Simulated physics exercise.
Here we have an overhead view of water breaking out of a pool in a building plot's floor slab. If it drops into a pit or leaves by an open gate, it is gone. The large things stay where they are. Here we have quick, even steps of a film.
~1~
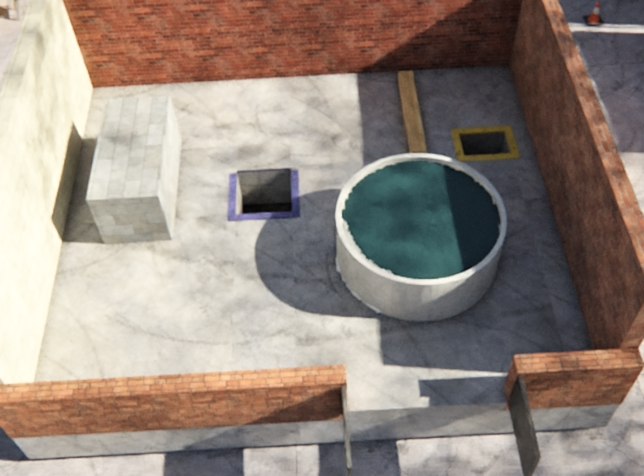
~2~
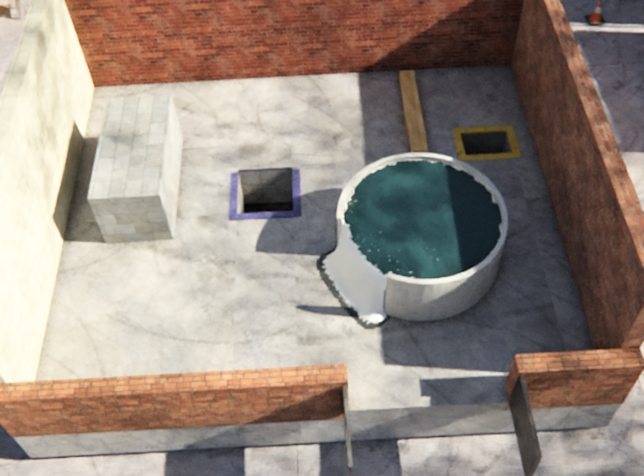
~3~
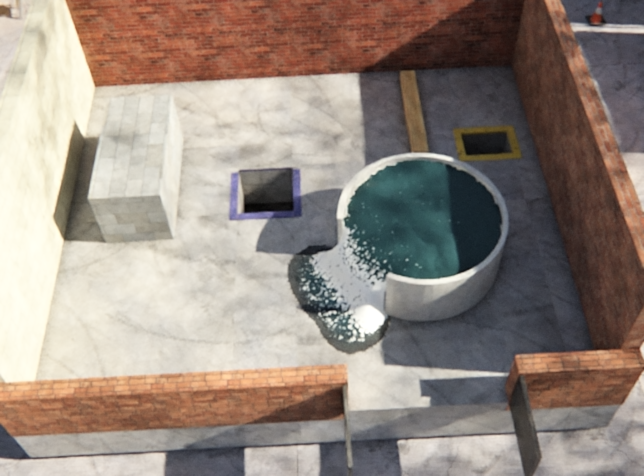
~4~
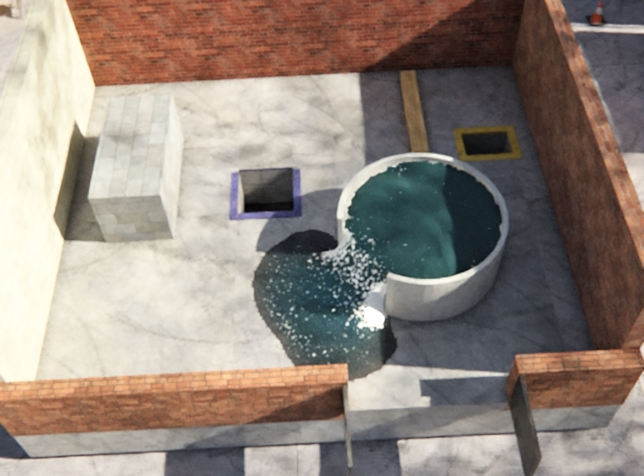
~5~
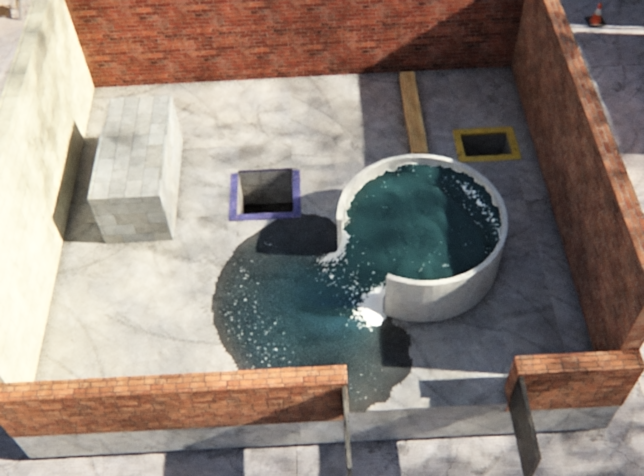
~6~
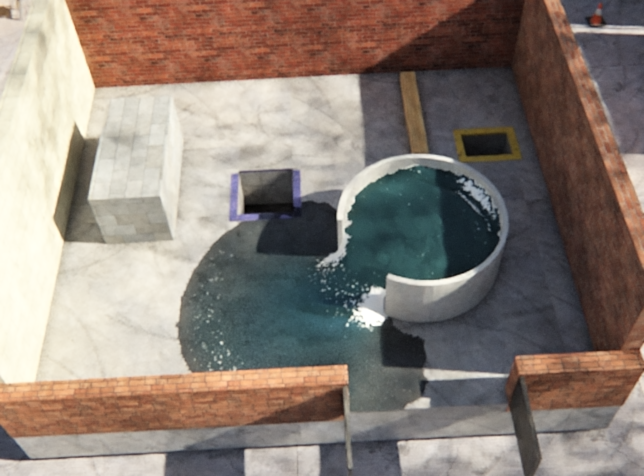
A round, pale-walled tank of dark teal water stands right of centre on a grey slab, seen from above within brick and cream walls. A pale block sits at left, a purple-edged square opening near the middle, and a yellow-edged one beside a wooden plank at upper right. The tank's lower-left wall breaks outward and foaming water spreads left and toward the front wall, while the view stays still.
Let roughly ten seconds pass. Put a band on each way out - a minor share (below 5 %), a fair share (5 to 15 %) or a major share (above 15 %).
Bands: Gate: A fair share; blue pit: A fair share; yellow pit: A minor share.
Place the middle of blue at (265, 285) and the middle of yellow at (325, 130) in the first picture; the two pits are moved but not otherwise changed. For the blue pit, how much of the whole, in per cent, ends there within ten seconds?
Out of every hundred parts, the blue pit gets 40.
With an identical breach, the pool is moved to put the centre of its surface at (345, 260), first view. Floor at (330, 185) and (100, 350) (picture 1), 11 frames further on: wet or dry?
Result, points in order: Unwetted; inundated.
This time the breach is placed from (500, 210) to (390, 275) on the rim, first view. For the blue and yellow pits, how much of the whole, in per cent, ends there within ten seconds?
Approximately, blue takes 0 % and yellow takes 12 %.
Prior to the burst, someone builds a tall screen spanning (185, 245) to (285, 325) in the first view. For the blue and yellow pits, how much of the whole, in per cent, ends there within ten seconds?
The blue pit gets 15 per cent, the yellow pit 0 per cent.
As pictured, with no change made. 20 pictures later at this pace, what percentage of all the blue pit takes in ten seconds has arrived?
My estimate: Close to 5 per cent.
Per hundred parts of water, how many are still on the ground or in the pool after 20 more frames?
Estimate: Some 96 %.
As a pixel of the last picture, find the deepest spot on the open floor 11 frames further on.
Look close to (63, 383).
A moment on, water covers 30 % of the floor; the gate 1 %, the blue pit 0 %, the yellow pit 0 %.
Next, water covers 35 % of the floor; the gate 2 %, the blue pit 0 %, the yellow pit 0 %.
Then, water covers 40 % of the floor; the gate 3 %, the blue pit 0 %, the yellow pit 0 %.
Later, water covers 60 % of the floor; the gate 5 %, the blue pit 3 %, the yellow pit 0 %.
In the end, water covers 90 % of the floor; the gate 7 %, the blue pit 11 %, the yellow pit 0 %.
